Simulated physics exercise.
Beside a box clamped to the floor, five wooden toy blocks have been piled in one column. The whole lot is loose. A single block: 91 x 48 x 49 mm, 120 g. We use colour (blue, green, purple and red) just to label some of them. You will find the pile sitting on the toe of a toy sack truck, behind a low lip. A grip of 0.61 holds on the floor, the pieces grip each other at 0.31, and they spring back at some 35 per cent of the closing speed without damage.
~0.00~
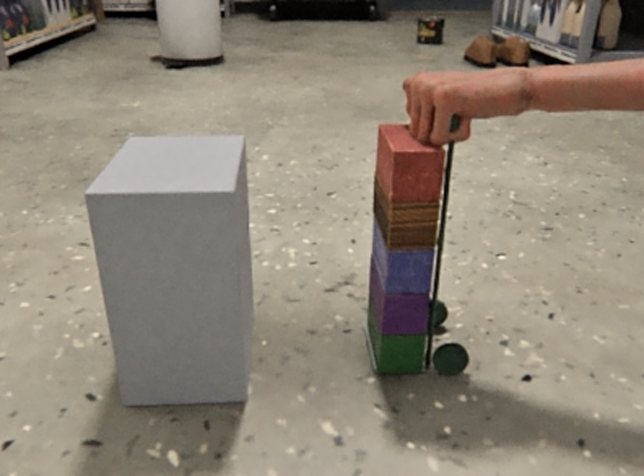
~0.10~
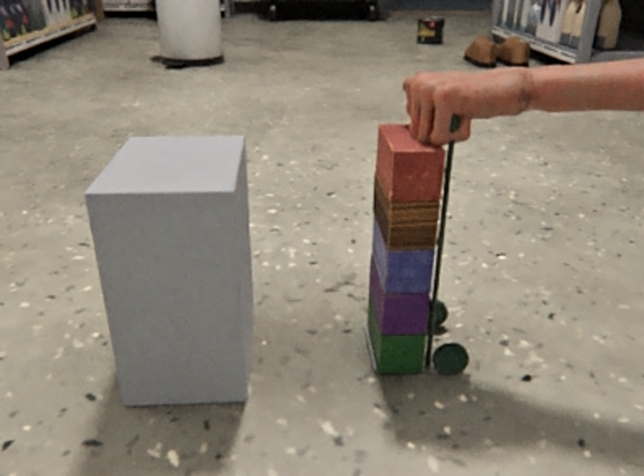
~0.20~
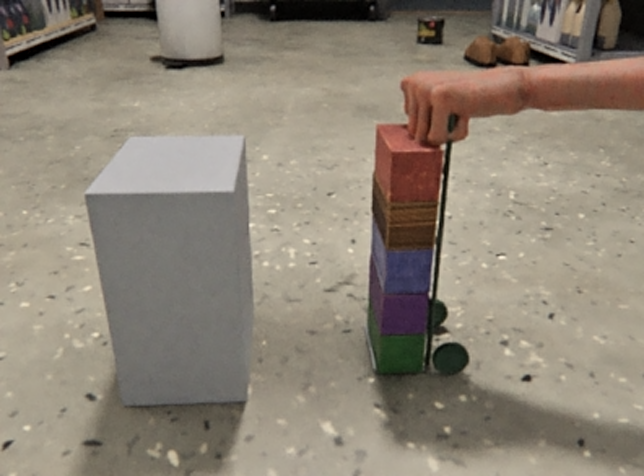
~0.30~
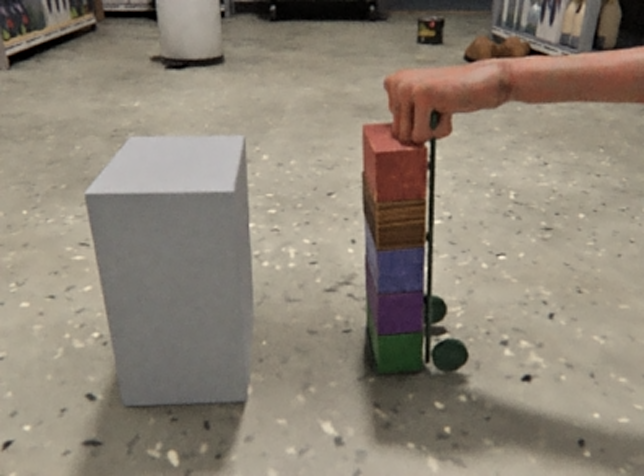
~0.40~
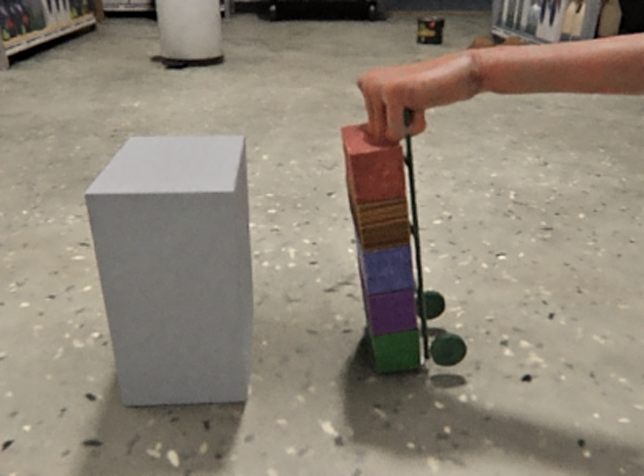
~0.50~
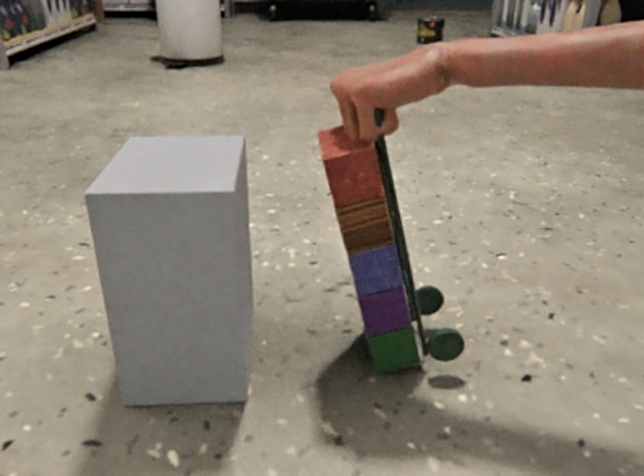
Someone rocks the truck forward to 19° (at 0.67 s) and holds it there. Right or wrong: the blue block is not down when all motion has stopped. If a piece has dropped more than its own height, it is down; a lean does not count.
Right.
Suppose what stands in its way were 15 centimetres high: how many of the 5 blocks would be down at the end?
Count at the end: 1.
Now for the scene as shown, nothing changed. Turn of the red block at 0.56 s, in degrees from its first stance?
Rotation: Approx. 20°.
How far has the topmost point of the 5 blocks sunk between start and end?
I make it close to 2 cm.
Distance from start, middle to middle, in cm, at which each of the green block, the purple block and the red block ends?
Start to finish, close to green 2, purple 6, red 14 centimetres.
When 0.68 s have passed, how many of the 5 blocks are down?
Count at that instant: 0.
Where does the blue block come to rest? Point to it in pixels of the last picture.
Look around pixel (309, 272) in the last frame.
After 0.56 s, none of the 5 blocks down, 5 disturbed; blue block 19° from how it stood; red block 19° from how it stood.
After 0.62 s, none of the 5 blocks down, 5 disturbed; blue block 24° from how it stood; red block 24° from how it stood.
After 0.68 s, none of the 5 blocks down, 5 disturbed; blue block 33° from how it stood; purple block 33° from how it stood.
After 0.78 s, none of the 5 blocks down, 5 disturbed; blue block 36° from how it stood, 17 mm lower; green block 36° from how it stood.
In the end (1.7 s), none of the 5 blocks down, 5 disturbed; blue block 38° from how it stood, 22 mm lower; purple block 38° from how it stood; green block 38° from how it stood. From the last view, middles, blue block near (308, 272), purple block near (338, 301).
